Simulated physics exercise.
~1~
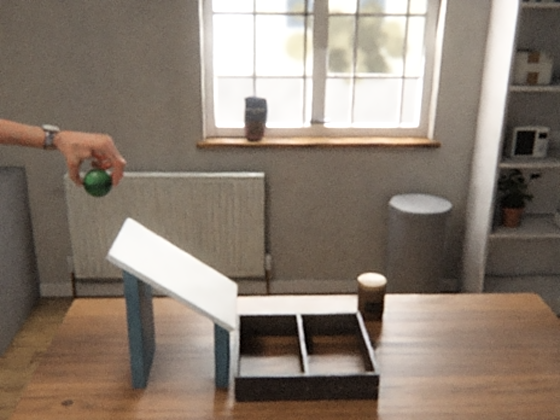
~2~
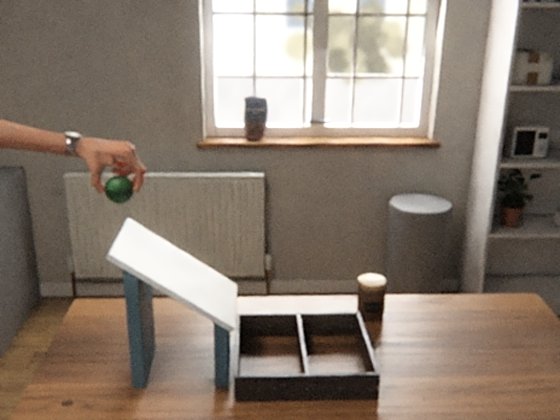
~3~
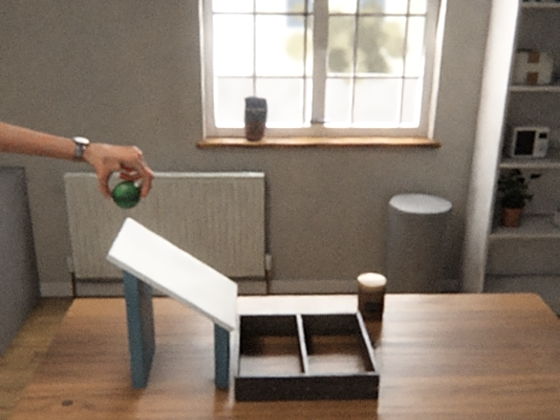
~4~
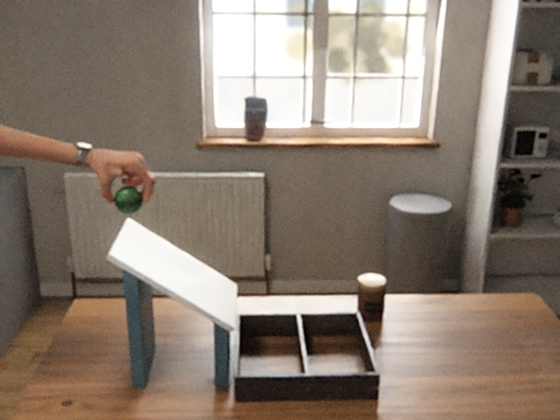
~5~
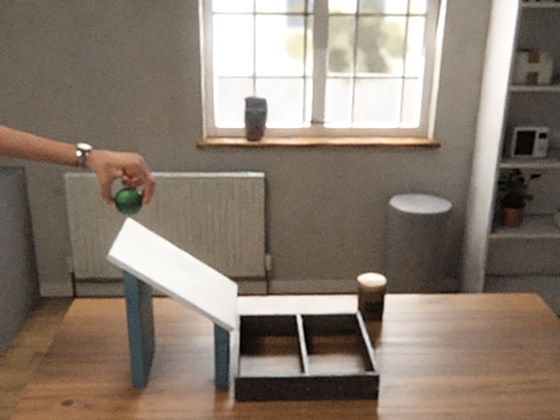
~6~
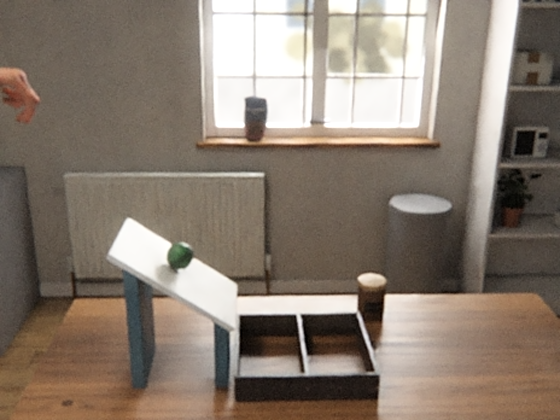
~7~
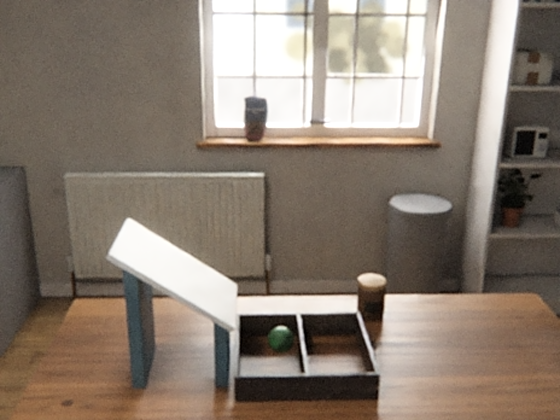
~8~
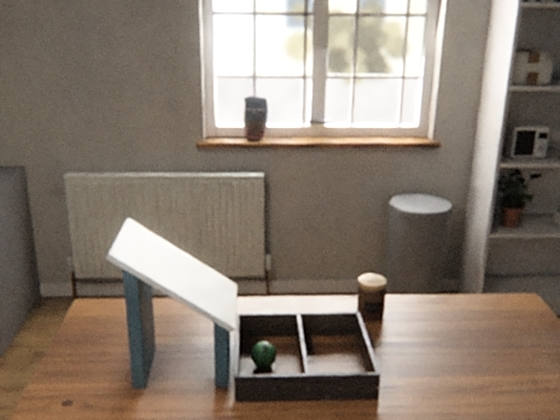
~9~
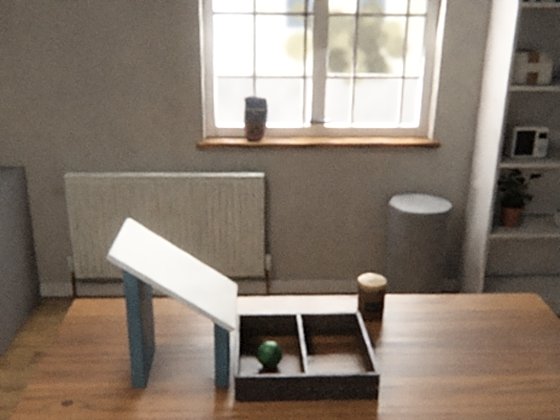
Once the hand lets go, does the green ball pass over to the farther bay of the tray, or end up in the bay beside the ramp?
The green ball ends up in the bay beside the ramp. It drops off the board into that bay and stays there.
